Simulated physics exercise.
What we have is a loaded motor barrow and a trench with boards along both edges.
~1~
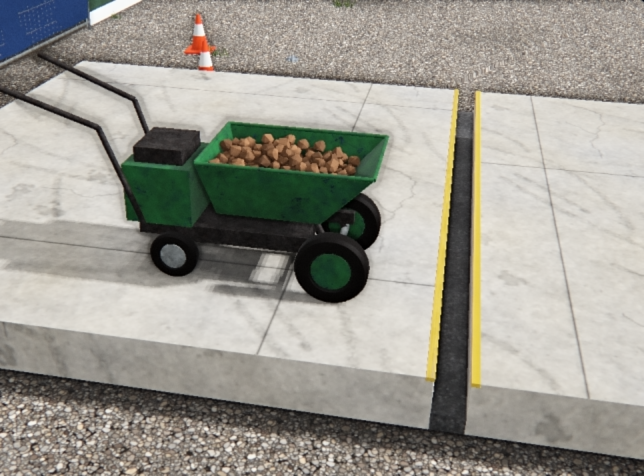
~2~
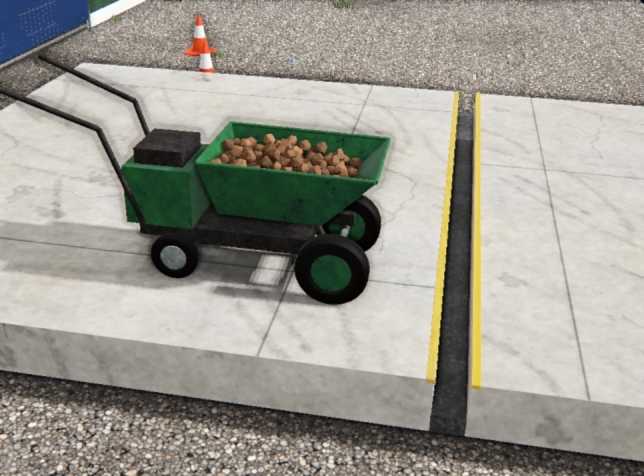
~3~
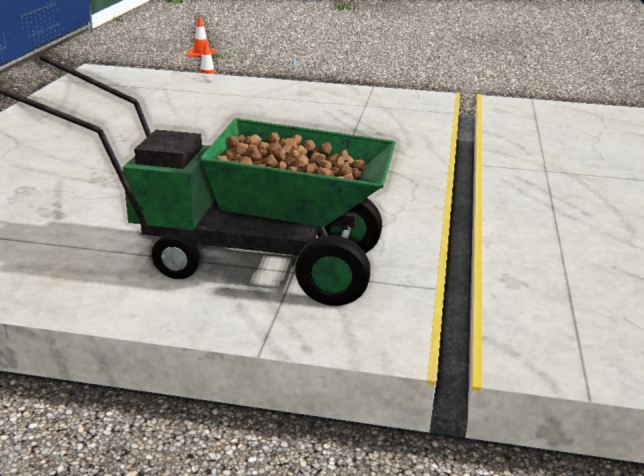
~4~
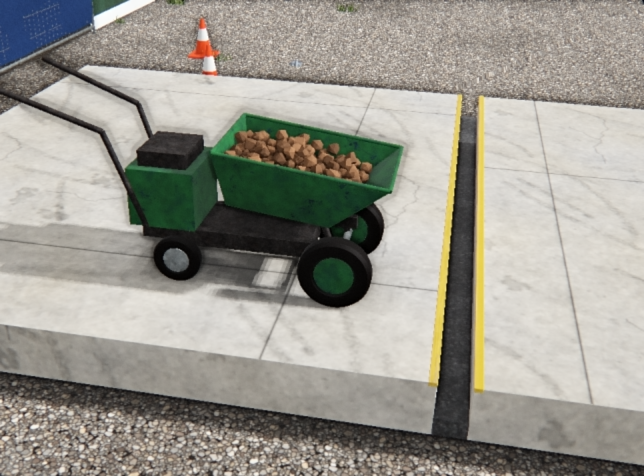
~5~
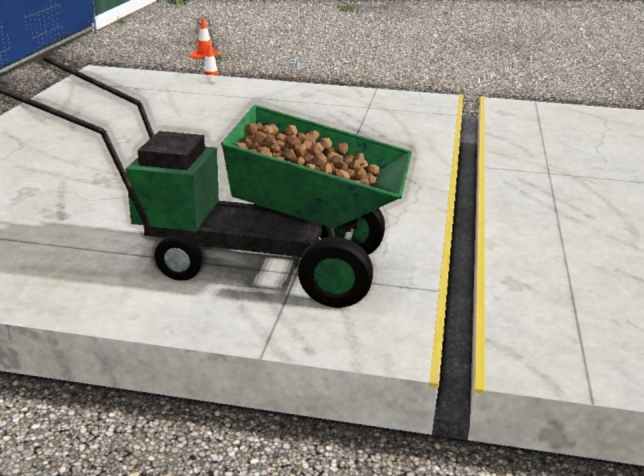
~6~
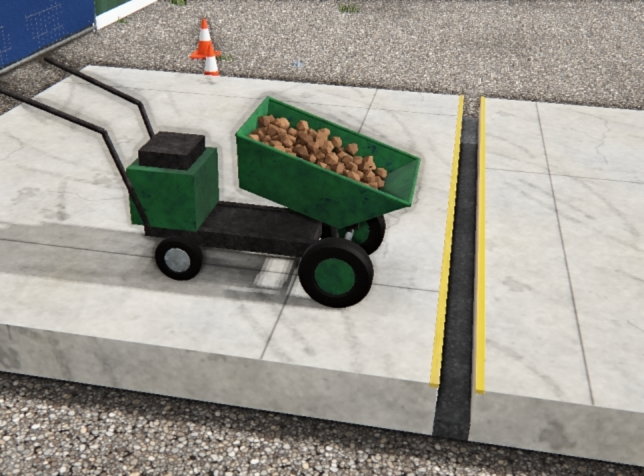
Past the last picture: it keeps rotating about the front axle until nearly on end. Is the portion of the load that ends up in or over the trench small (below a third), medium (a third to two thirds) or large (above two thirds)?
Medium.
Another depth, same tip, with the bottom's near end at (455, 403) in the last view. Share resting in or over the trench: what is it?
I'd guess about 30 %.
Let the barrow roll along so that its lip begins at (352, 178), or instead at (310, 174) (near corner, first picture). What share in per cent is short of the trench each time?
In turn 10 and 40 in a hundred.
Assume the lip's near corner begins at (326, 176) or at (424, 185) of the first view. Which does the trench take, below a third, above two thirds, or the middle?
First spot: Between a third and two thirds; second spot: Under a third.
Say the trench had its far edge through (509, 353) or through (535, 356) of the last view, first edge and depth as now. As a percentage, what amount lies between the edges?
The first try gives 90 percent, then the second gives 100 percent.
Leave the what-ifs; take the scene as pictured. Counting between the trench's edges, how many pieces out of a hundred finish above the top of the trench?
20 %, roughly.
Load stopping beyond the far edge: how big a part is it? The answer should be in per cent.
Around 45 %.
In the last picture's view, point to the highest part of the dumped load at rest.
Top, approx.: (495, 288).
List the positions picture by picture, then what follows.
The first frame shows lip of the skip at (374, 181), level; top of the load at (277, 157), clay clods; first edge of the trench at (434, 338); far edge at (477, 343), the trench under half as wide as the skip, and about as deep as wide.
The second frame shows lip of the skip at (376, 183), level; top of the load at (279, 158).
The third frame shows lip of the skip at (381, 186), tipped barely; top of the load at (271, 161).
The fourth frame shows lip of the skip at (390, 192), tipped a little; top of the load at (279, 158).
The fifth frame shows lip of the skip at (399, 198), tipped a little; top of the load at (279, 155).
The sixth frame shows lip of the skip at (409, 205), tipped clearly; top of the load at (283, 140); first edge of the trench at (438, 344); far edge at (481, 349).
Soon after the last picture, skip tipped steeply; all in the skip.
A little later, skip tipped right over; about two thirds in the skip; about a quarter in or heaped over the trench; about a quarter beyond it; a stray few falling.
Later still, skip tipped right over; a small part in the skip; a stray few short of the trench; about half in or heaped over the trench; about half beyond it.
At rest, skip tipped right over; a stray few in the skip; a stray few short of the trench; about half in or heaped over the trench; about half beyond it.
